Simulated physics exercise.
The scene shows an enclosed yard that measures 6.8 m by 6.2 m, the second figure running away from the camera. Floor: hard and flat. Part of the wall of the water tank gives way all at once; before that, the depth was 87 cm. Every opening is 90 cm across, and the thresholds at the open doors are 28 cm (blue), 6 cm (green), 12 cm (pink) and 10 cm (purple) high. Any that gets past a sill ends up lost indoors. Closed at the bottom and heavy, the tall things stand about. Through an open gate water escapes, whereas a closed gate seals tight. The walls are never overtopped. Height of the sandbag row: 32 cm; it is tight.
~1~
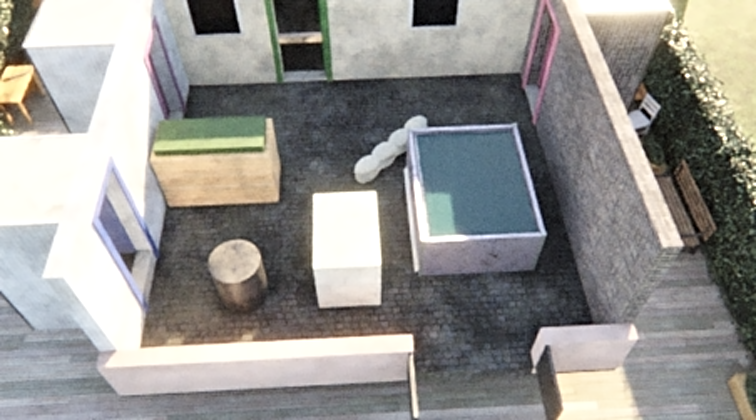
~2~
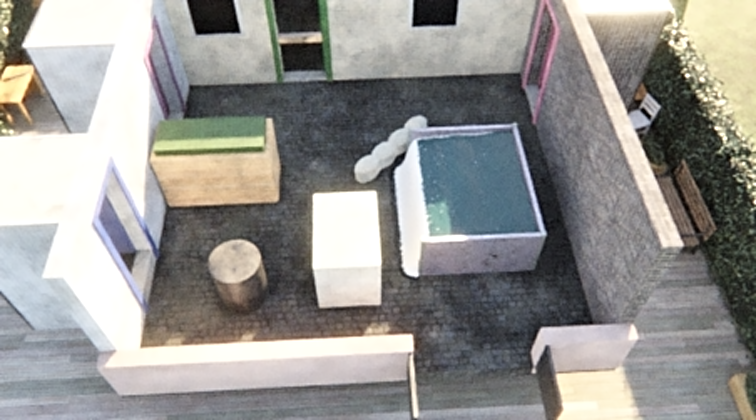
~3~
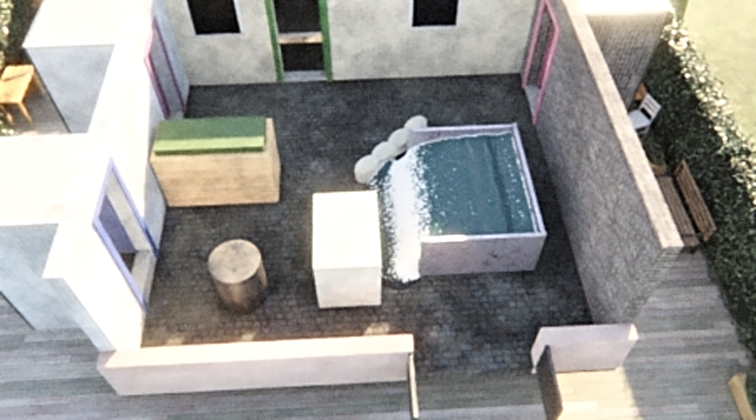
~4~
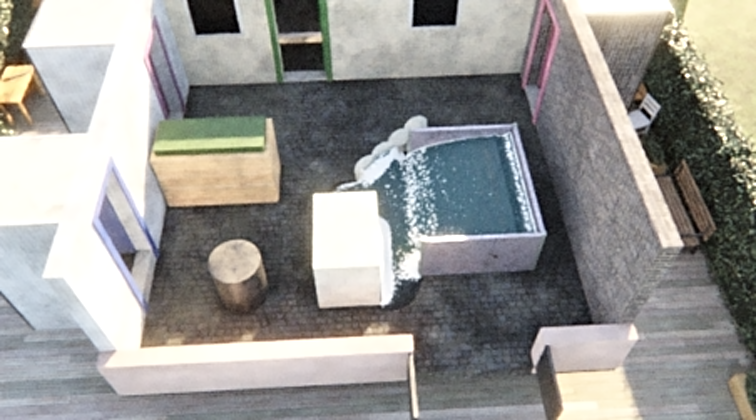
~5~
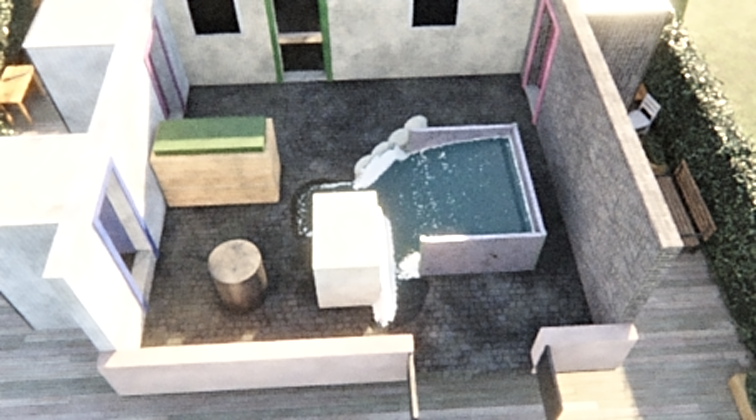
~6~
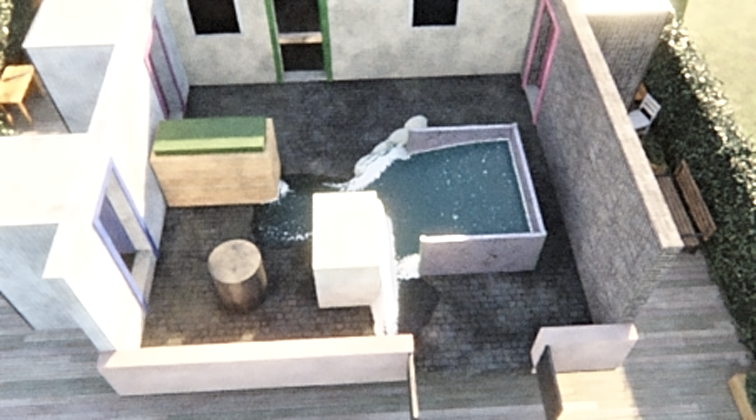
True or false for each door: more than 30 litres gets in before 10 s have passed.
Blue door false, green door true, pink door false, purple door false.
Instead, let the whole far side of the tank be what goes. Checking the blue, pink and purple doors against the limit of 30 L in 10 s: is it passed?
Door blue stays within, door pink goes beyond, door purple goes beyond.
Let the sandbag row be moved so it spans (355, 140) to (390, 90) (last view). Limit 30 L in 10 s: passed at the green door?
Well, at green the limit is broken.
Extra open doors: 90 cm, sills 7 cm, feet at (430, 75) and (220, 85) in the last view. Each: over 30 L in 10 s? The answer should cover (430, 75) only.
Result for that door: Limit not passed.
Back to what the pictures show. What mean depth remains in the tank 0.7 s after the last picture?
35 cm.
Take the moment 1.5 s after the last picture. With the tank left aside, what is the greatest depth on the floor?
I'd put it at close to 40 cm.
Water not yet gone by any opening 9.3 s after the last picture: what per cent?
It comes to near 78 per cent.
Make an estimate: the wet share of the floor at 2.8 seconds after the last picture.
Around 75 per cent wet.
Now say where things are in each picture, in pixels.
The first frame shows still water, 87 cm deep, in the water tank at (472, 182).
In the second frame, water pours out at (416, 204) and has run 1.2 m, to (416, 277); typically 7 cm deep outside, 87 cm at the water tank's back.
In the third frame, the front is at (394, 284), 1.4 m from the gap at (416, 207); 1.6 m2 of floor is under water; 84 cm left at the back of the water tank.
In the fourth frame, the front is at (384, 308), 1.9 m from the gap at (416, 209); 2.6 m2 of floor is under water; 75 cm left at the back of the water tank.
In the fifth frame, the front is at (378, 326), 2.2 m from the gap at (416, 209); 3.7 m2 of floor is under water; 74 cm left at the back of the water tank.
In the sixth frame, the front is at (260, 205), 2.7 m from the gap at (416, 209); 4.9 m2 of floor is under water; 70 cm left at the back of the water tank.
Then, 0.7 s after the last picture water covers 40 % of the floor and is deepest (52 cm) near (372, 182); blue door 8 cm at the sill, 0 L in, green door not reached, pink door not reached, purple door not reached.
Then, 1.5 s after the last picture water covers 65 % of the floor and is deepest (40 cm) near (173, 231); blue door 32 cm at the sill, 1 L in, green door 10 cm at the sill, 2 L in, pink door 4 cm at the sill, 0 L in, purple door 2 cm at the sill, 0 L in.
Then, 2.8 s after the last picture water covers 75 % of the floor and is deepest (33 cm) near (136, 372); blue door 18 cm at the sill, 7 L in, green door 14 cm at the sill, 63 L in, pink door 7 cm at the sill, 0 L in, purple door 5 cm at the sill, 0 L in.
Then, 5.3 s after the last picture water covers 95 % of the floor and is deepest (18 cm) near (166, 215); blue door 14 cm at the sill, 7 L in, green door 8 cm at the sill, 93 L in, pink door 4 cm at the sill, 0 L in, purple door 7 cm at the sill, 0 L in.
Then, 9.3 s after the last picture water covers 95 % of the floor and is deepest (12 cm) near (501, 133); blue door 9 cm at the sill, 7 L in, green door 8 cm at the sill, 115 L in, pink door 10 cm at the sill, 0 L in, purple door 6 cm at the sill, 0 L in.
